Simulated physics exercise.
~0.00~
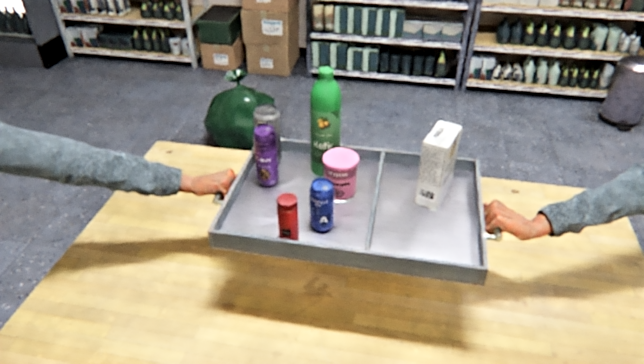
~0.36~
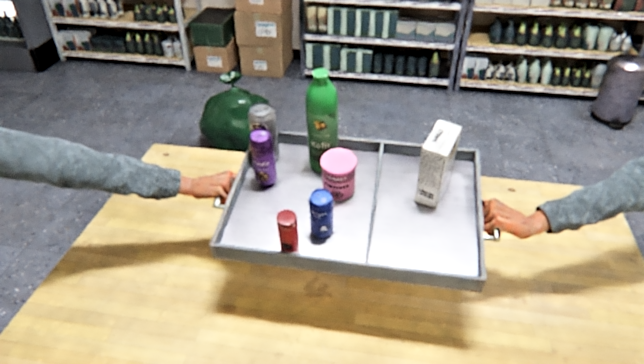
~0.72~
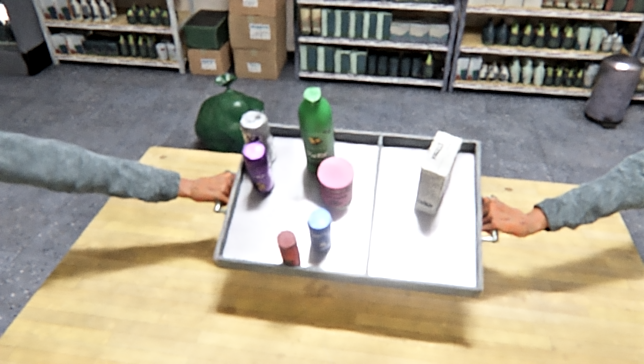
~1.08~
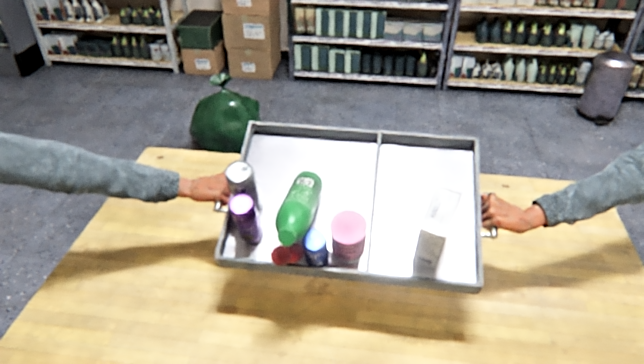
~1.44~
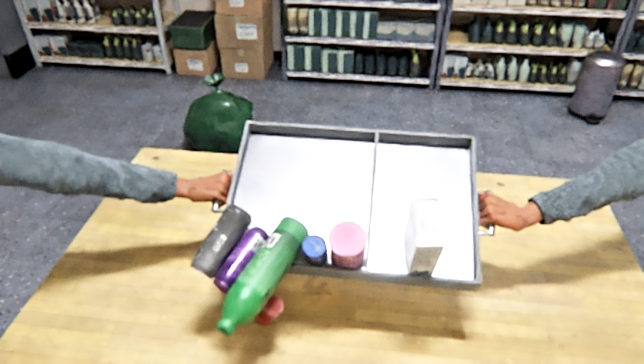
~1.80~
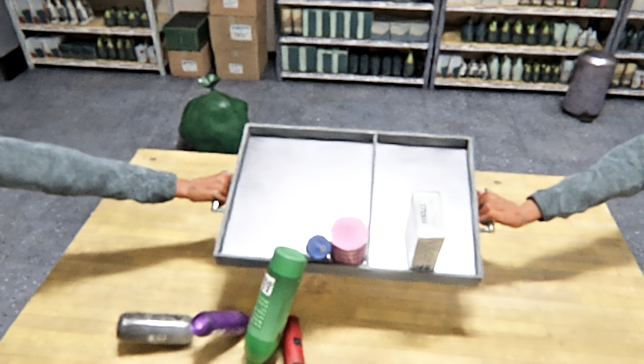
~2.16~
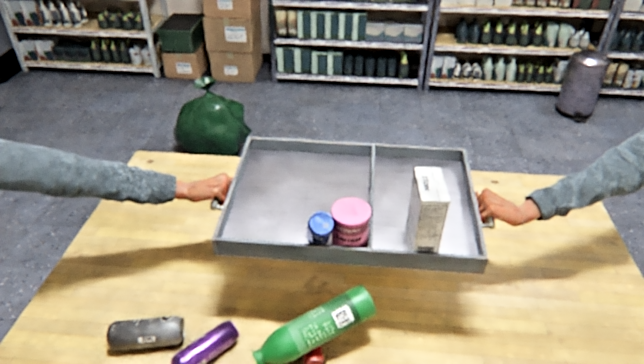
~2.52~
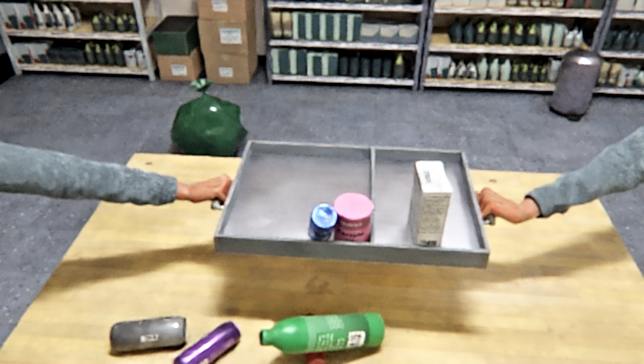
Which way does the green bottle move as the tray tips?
It moves down the view, toward the near edge of the tray, and goes over the rim onto the table.
